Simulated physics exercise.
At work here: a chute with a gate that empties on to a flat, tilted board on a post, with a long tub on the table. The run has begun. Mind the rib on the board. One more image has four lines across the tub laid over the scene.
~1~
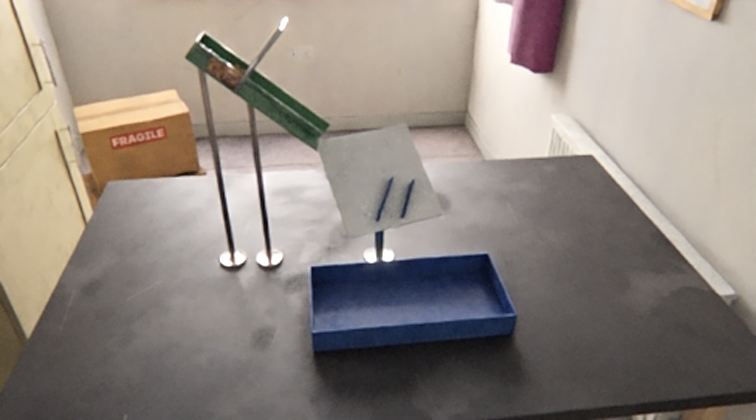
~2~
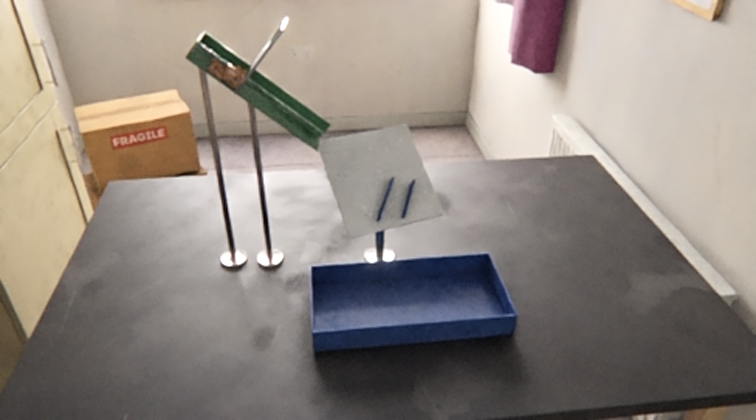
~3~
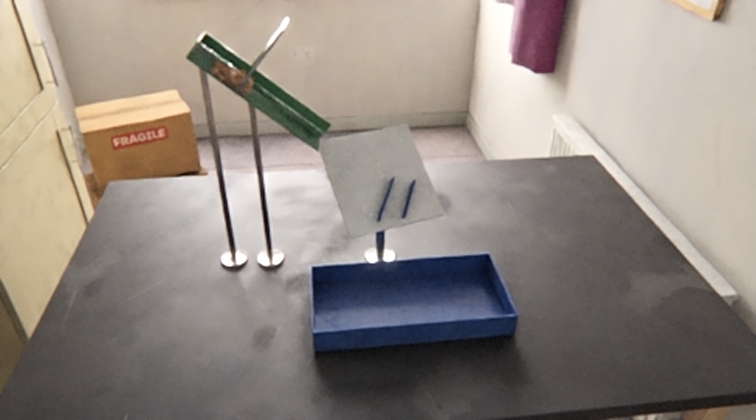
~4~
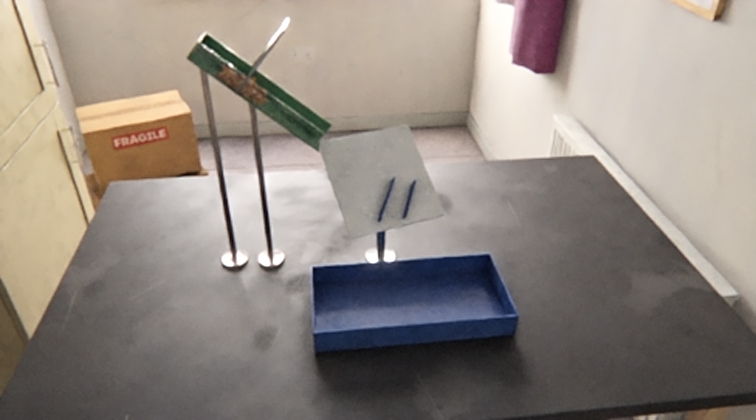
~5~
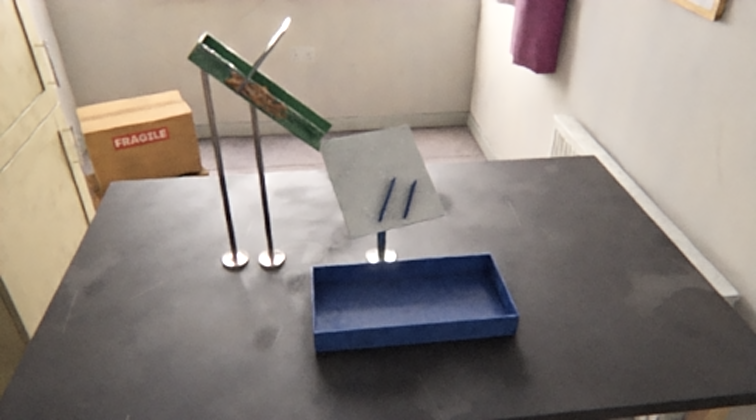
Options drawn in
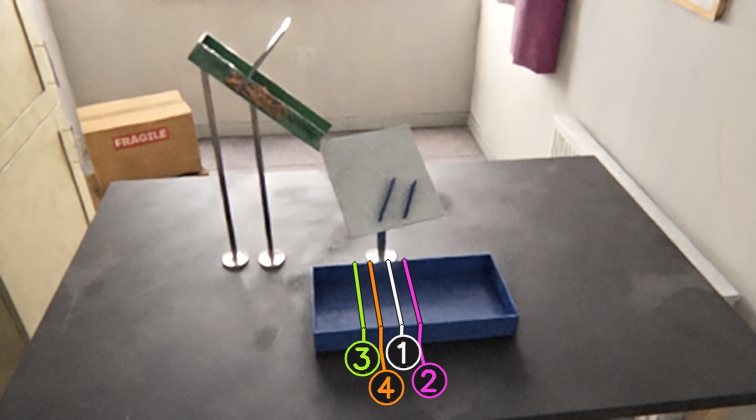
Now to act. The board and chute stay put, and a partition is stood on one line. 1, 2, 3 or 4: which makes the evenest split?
I would pick line 4.
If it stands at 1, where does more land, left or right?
More lands on the left.
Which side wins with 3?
The right side.
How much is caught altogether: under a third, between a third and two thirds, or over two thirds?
About that: Over two thirds.
On the marked copy, line 1 crosses the front rim at (401, 325); line 2 crosses the front rim at (420, 324); line 3 crosses the front rim at (363, 328); line 4 crosses the front rim at (380, 327).
With 1, of what is caught, all but a few on the left of the divider, a small share on the right.
With 2, of what is caught, all but a few on the left of the divider, only a few on the right.
With 3, of what is caught, a small share on the left of the divider, all but a few on the right.
With 4, of what is caught, close to half on the left of the divider, close to half on the right.
